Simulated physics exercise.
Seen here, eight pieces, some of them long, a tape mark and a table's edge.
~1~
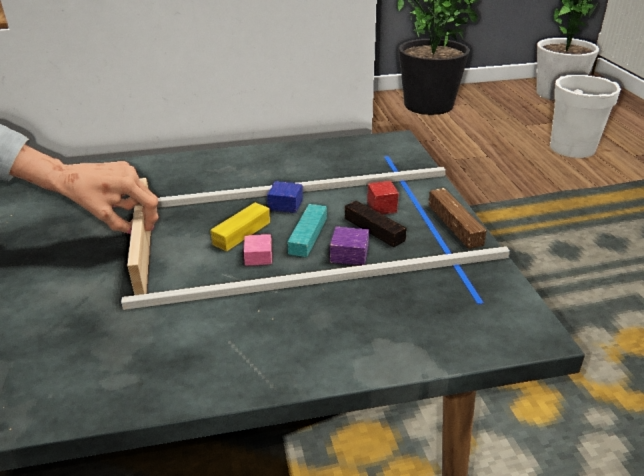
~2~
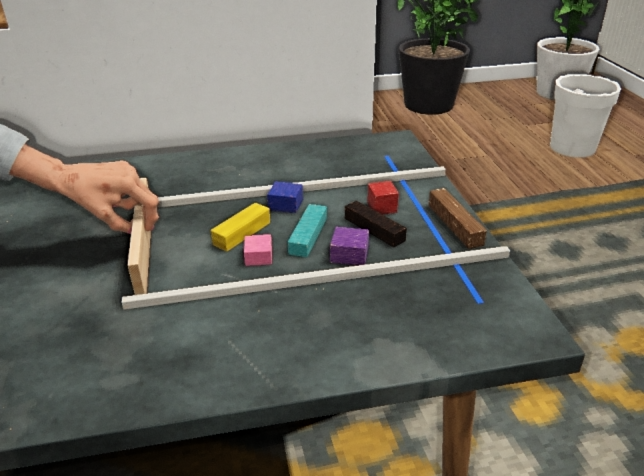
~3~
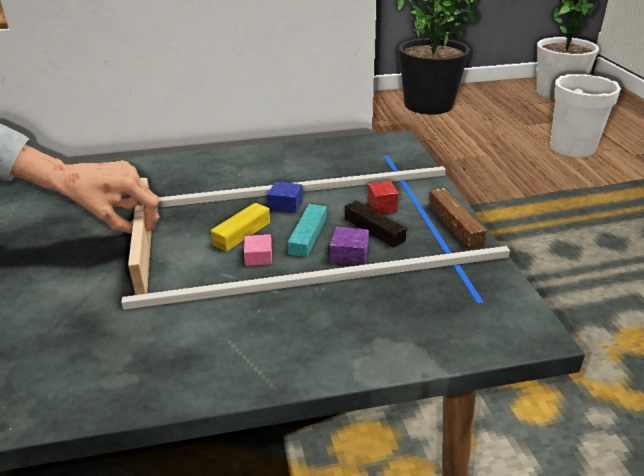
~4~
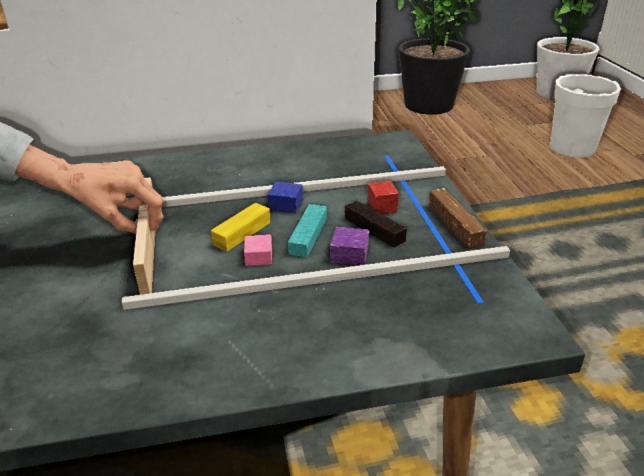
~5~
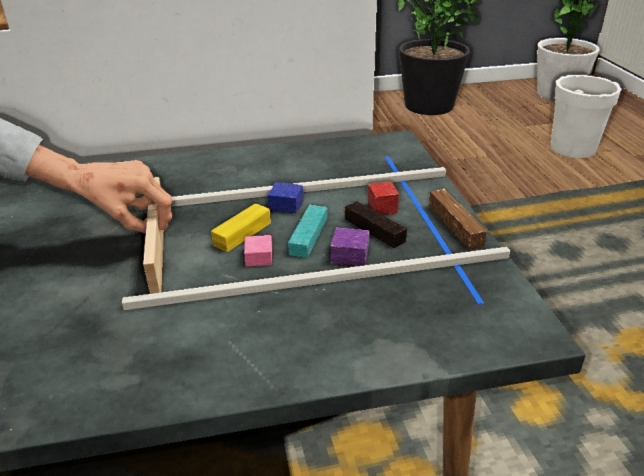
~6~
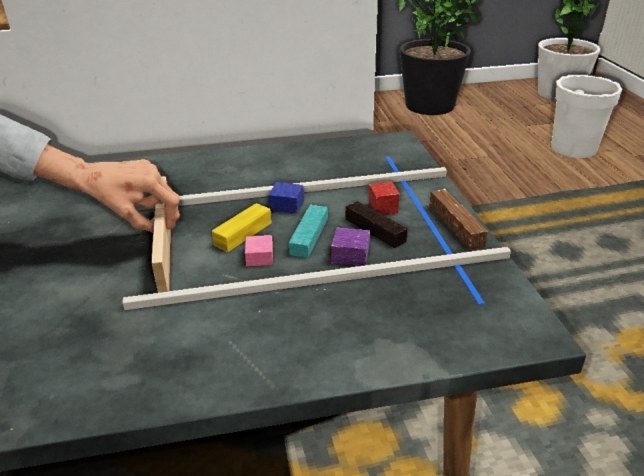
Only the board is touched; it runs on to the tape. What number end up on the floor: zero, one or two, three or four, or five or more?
The number that fall off is one or two.
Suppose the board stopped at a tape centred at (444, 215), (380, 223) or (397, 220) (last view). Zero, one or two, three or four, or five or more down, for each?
For each place: Three to four; none at all; no fall at all.
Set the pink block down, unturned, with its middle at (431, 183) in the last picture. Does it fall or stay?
The pink block holds on.
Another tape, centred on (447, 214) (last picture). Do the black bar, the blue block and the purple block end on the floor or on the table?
The black bar comes down; the blue block stays on; the purple block does not fall.
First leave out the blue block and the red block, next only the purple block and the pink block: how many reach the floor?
It would be 1 and 1.
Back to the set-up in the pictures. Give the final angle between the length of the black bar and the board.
Near 5 degrees.
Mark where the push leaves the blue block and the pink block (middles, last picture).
Near (420, 179) and (449, 226).
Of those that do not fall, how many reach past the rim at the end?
It comes to 2.
A little later, none off yet; brown bar at rest near (457, 218); red block at rest near (384, 199); black bar at rest near (375, 224).
Next, none off yet; brown bar at rest near (457, 218); red block at rest near (385, 198); black bar moving near (384, 223).
Later still, none off yet; brown bar moving near (463, 217); red block shifted well along near (428, 187); black bar shifted about its own width near (444, 217).
When it is over, the number that fall off is one or two; down, brown bar.
